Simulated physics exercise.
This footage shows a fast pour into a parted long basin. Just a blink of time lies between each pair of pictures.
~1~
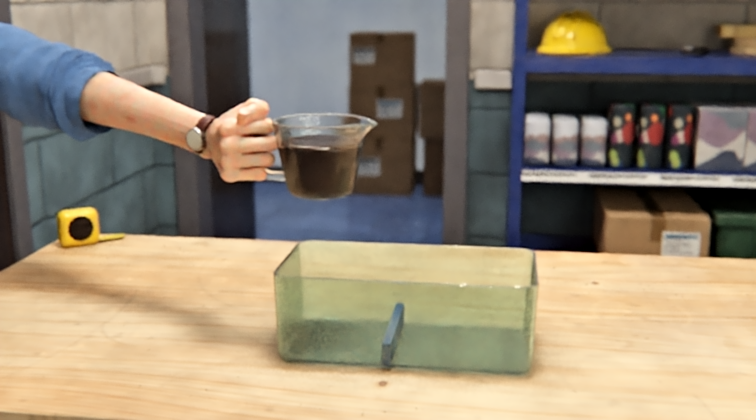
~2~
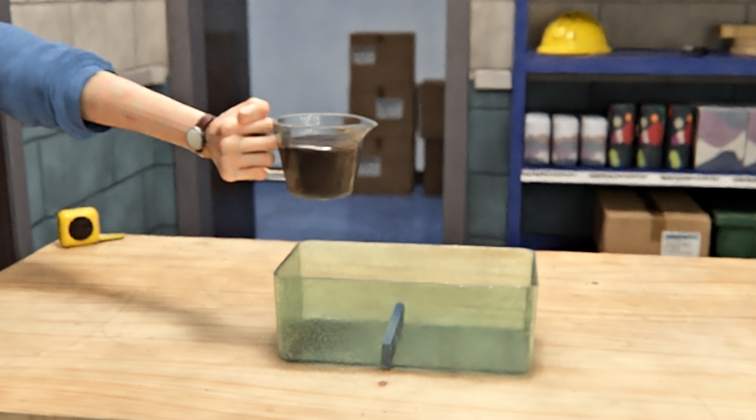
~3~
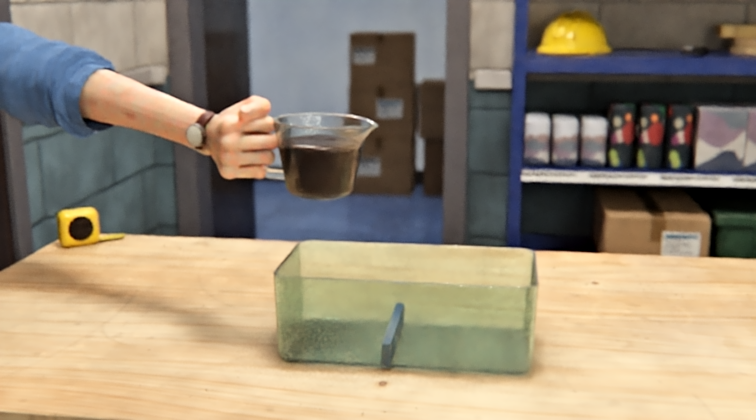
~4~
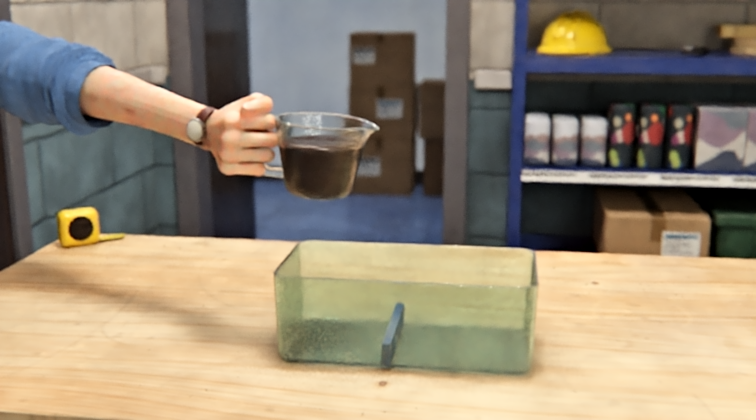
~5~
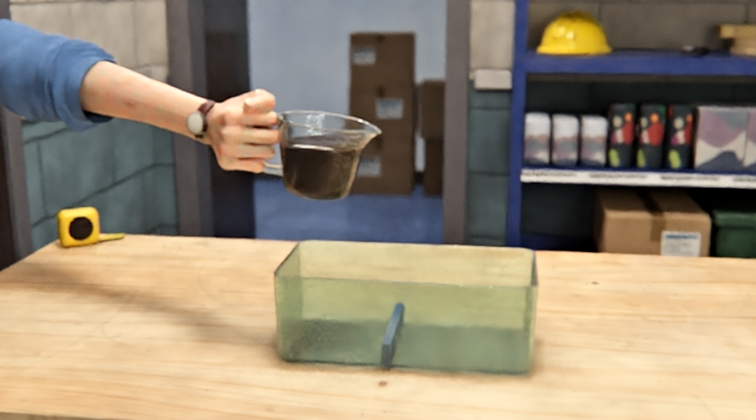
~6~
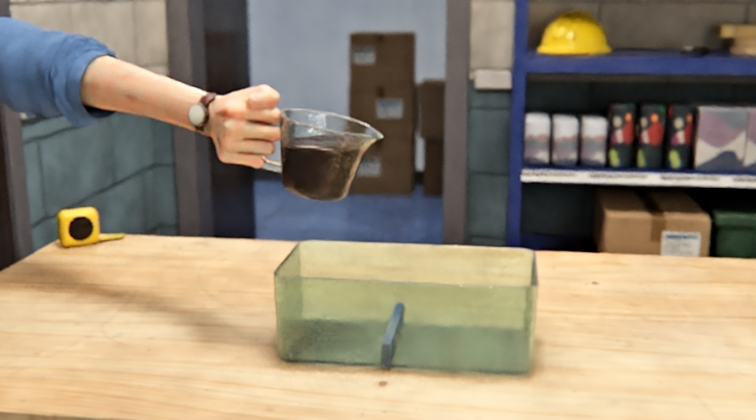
In a workshop with a grey block wall and blue shelving, a wooden bench is seen from the front and slightly above. A blue-sleeved arm with a wristwatch holds a clear jug of dark liquid above a greenish see-through basin with a low blue divider, a yellow tape measure lying left. The hand slowly tilts the jug slightly rightward, while the basin and camera stay still.
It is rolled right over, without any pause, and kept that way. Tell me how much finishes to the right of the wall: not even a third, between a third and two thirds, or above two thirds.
The share right of the wall fails to stay within two thirds.
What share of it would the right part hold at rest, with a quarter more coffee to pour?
It comes to near 90 per cent.
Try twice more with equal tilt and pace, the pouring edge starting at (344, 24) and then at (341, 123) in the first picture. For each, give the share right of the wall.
In order, roughly 75 percent and 35 percent.
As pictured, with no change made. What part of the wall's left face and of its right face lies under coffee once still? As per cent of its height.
10 % left, 50 % right.
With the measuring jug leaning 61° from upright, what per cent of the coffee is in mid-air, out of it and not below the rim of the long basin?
Near 20 in a hundred.
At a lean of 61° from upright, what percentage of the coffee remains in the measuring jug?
It still holds around 80 per cent there.
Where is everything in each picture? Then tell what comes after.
Tilt 0°; pouring edge (377, 123); surface from (282, 140) to (362, 142); the long basin's rim runs from (287, 259) to (536, 269); the wall's top is at (394, 323), in the first picture.
Tilt 1°; pouring edge (377, 124); surface from (282, 140) to (361, 142), in the second picture.
Tilt 2°; pouring edge (378, 125); surface from (283, 140) to (362, 142), in the third picture.
Tilt 4°; pouring edge (379, 128); surface from (283, 140) to (362, 143), in the fourth picture.
Tilt 8°; pouring edge (381, 131); surface from (284, 140) to (364, 143), in the fifth picture.
Tilt 12°; pouring edge (383, 136); surface from (286, 140) to (366, 143), in the sixth picture.
A moment on, the measuring jug is tipped part way and 78 per cent is still to pour, 0 is left of the wall and 3 right of it.
Next, the measuring jug is tipped on its side and 19 per cent is still to pour, 2 is left of the wall and 61 right of it.
Then the measuring jug is tipped on its side and 1 per cent is still to pour, 8 is left of the wall and 89 right of it.
Later the measuring jug is tipped on its side and 0 per cent is still to pour, 9 is left of the wall and 90 right of it.
Finally, 9 per cent lies left of the wall, 90 right of it and 1 outside.
